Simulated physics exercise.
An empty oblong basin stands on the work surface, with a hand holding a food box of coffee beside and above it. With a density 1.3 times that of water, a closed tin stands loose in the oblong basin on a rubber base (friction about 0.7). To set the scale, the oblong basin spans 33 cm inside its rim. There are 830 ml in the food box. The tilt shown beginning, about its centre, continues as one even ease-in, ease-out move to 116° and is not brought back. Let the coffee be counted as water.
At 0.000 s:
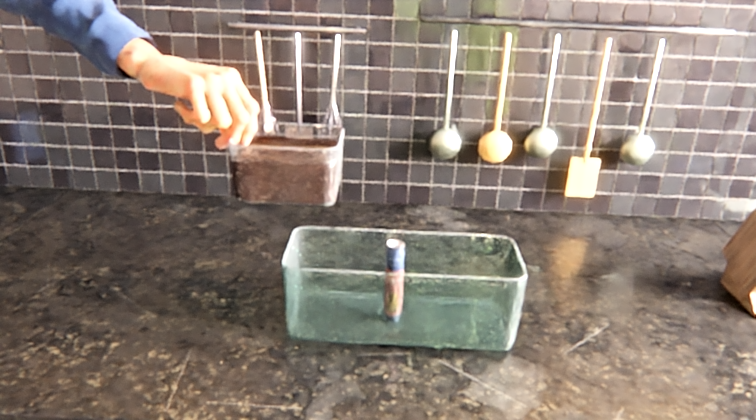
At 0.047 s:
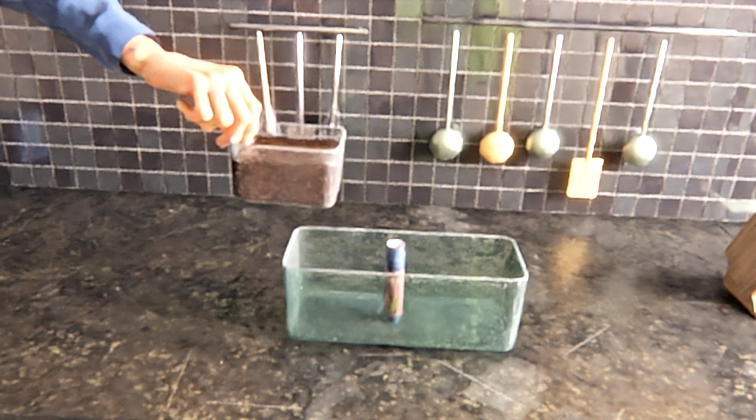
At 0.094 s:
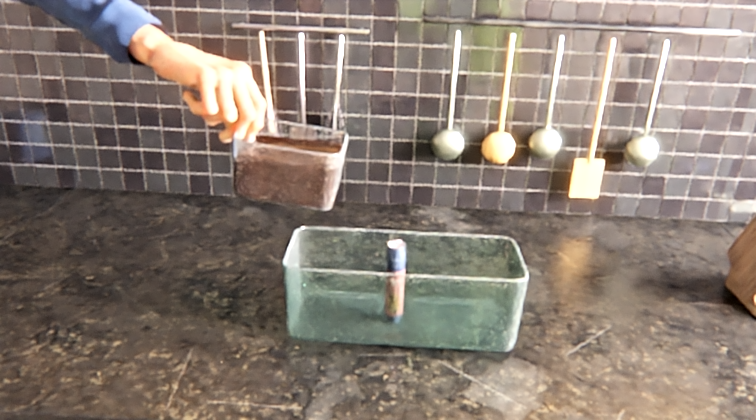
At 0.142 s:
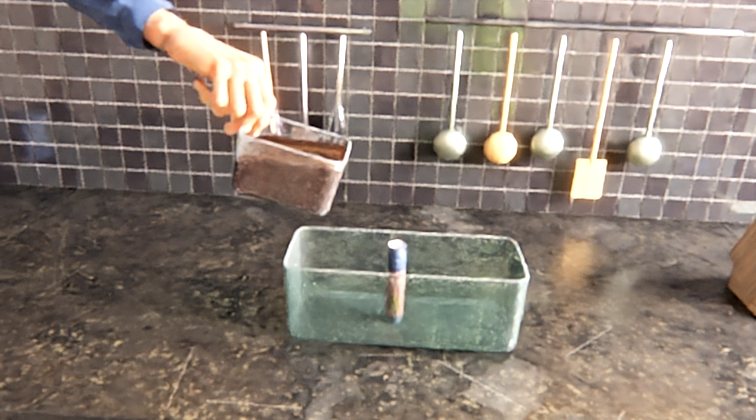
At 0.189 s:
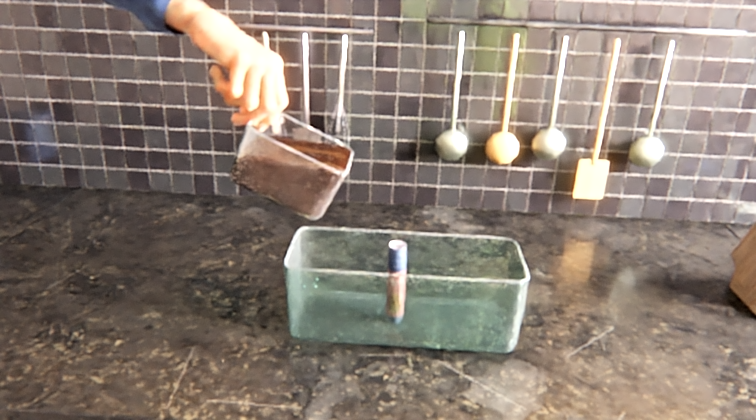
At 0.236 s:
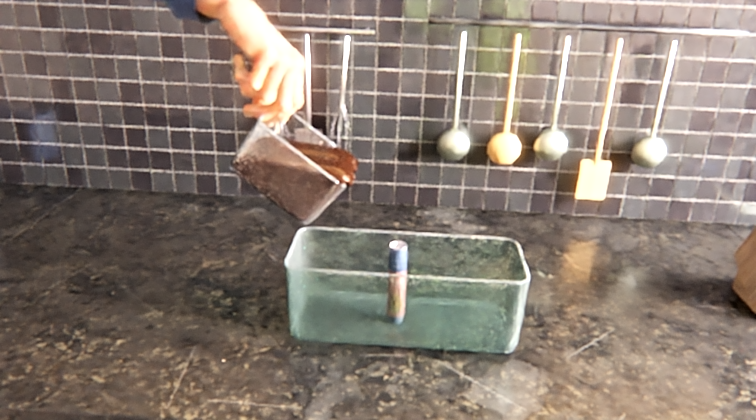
We see a hand holding a clear container of dark brown contents above and left of an empty oblong basin with a small upright cylinder inside; the hand shifts right, gradually tilting the container down toward the right.
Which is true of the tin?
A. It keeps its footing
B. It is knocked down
B, it is knocked down.
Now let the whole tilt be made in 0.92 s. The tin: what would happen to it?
Then it holds its balance.
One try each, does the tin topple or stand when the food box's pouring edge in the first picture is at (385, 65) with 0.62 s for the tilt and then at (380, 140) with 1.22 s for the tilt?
The tin stays vertical the first time and stays vertical the second time.
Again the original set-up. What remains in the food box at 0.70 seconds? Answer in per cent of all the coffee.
1 per cent or thereabouts.
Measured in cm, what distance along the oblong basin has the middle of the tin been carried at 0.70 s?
Reading: Roughly 2 cm.
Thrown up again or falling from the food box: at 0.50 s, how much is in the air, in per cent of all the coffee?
Near 36 per cent at that time.
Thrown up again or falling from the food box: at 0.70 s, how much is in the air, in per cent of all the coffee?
Some 4 % is up in the air.
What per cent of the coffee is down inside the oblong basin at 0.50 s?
Close to 46 in a hundred.
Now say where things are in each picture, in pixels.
It leans 0°; its right rim is at (341, 139); the coffee meets the walls at (241, 145) and (339, 150); the oblong basin's rim runs from (289, 247) to (519, 258); the tin's top is at (396, 247), in the first frame.
It leans 2°; its right rim is at (342, 141); the coffee meets the walls at (242, 145) and (340, 151), in the second frame.
It leans 6°; its right rim is at (344, 145); the coffee meets the walls at (244, 145) and (342, 152), in the third frame.
It leans 14°; its right rim is at (347, 153); the coffee meets the walls at (246, 144) and (344, 155), in the fourth frame.
It leans 25°; its right rim is at (349, 163); the coffee meets the walls at (246, 146) and (349, 157), in the fifth frame.
It leans 37°; its right rim is at (349, 175); the coffee meets the walls at (244, 146) and (348, 166); 4 per cent is over the edge, in the sixth frame.
Then, 0.50 s in, the tilt is 106° and 17 per cent is still to pour; the tin stands where it began.
Then, 0.70 s in, the tilt is 116° and 1 per cent is still to pour; the tin leans 9°.
Then, 0.90 s in, the tilt is 116° and 0 per cent is still to pour; the tin leans 35°.
Then, 1.12 s in, the tilt is 116° and 0 per cent is still to pour; the tin lies on its side.
Finally, the tin lies on its side.
